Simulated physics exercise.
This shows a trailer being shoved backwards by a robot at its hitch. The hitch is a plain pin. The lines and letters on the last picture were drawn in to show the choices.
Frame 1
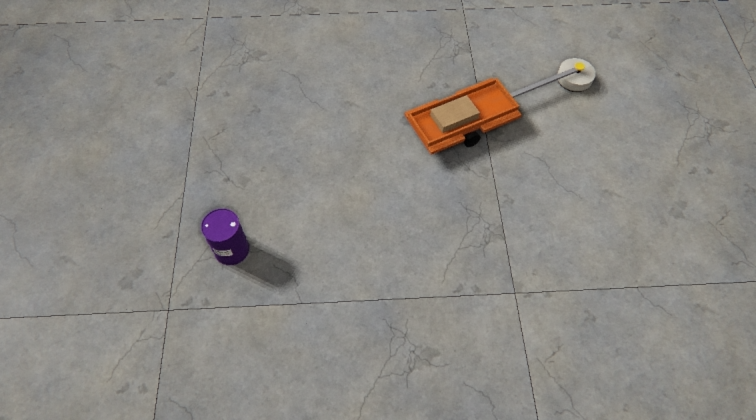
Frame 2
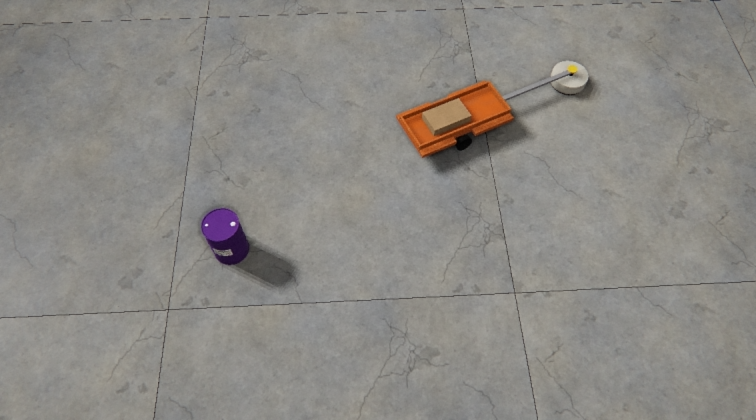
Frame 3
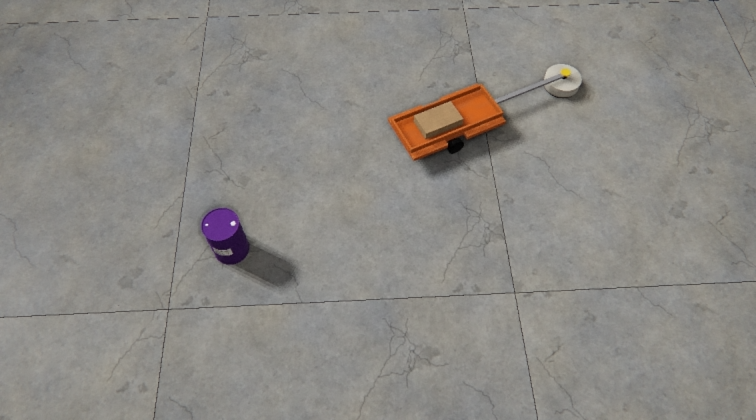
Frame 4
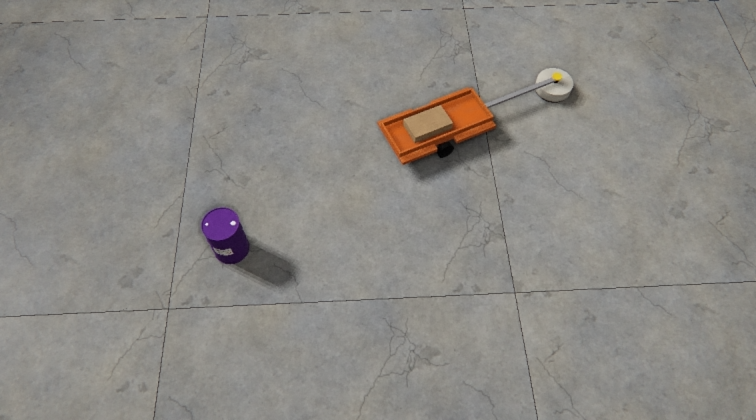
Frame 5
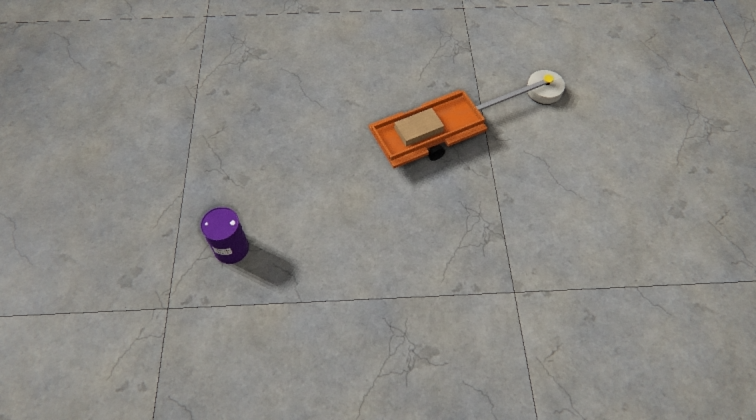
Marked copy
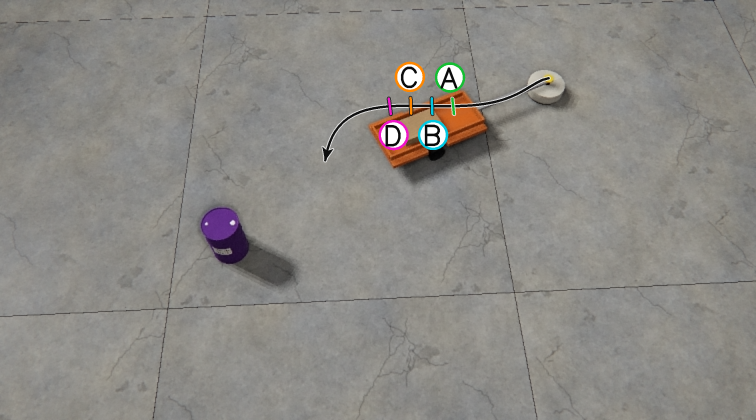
A small round white robot pushed an orange cart carrying a brown box backwards by its hitch bar, moving it a short way left and slightly down the grey floor while a purple drum stayed still.
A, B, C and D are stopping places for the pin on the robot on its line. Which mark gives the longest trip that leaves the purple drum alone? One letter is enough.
C is the last safe stop.
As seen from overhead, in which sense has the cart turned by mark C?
For that mark, anticlockwise.
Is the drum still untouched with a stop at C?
Yes.
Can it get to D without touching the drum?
No.
On the copy, A at (453, 106); B at (432, 106); C at (411, 106); D at (390, 106); the route from (549, 78) via (423, 106) to (325, 161).
On C. First, robot (505, 105), cart (379, 145).
Then, robot (454, 113), cart (329, 165).
Finally, robot (410, 112), cart (296, 182); nothing has been touched.
By contrast, A is safe but short; B is safe but short; D is too far, the drum has been hit.
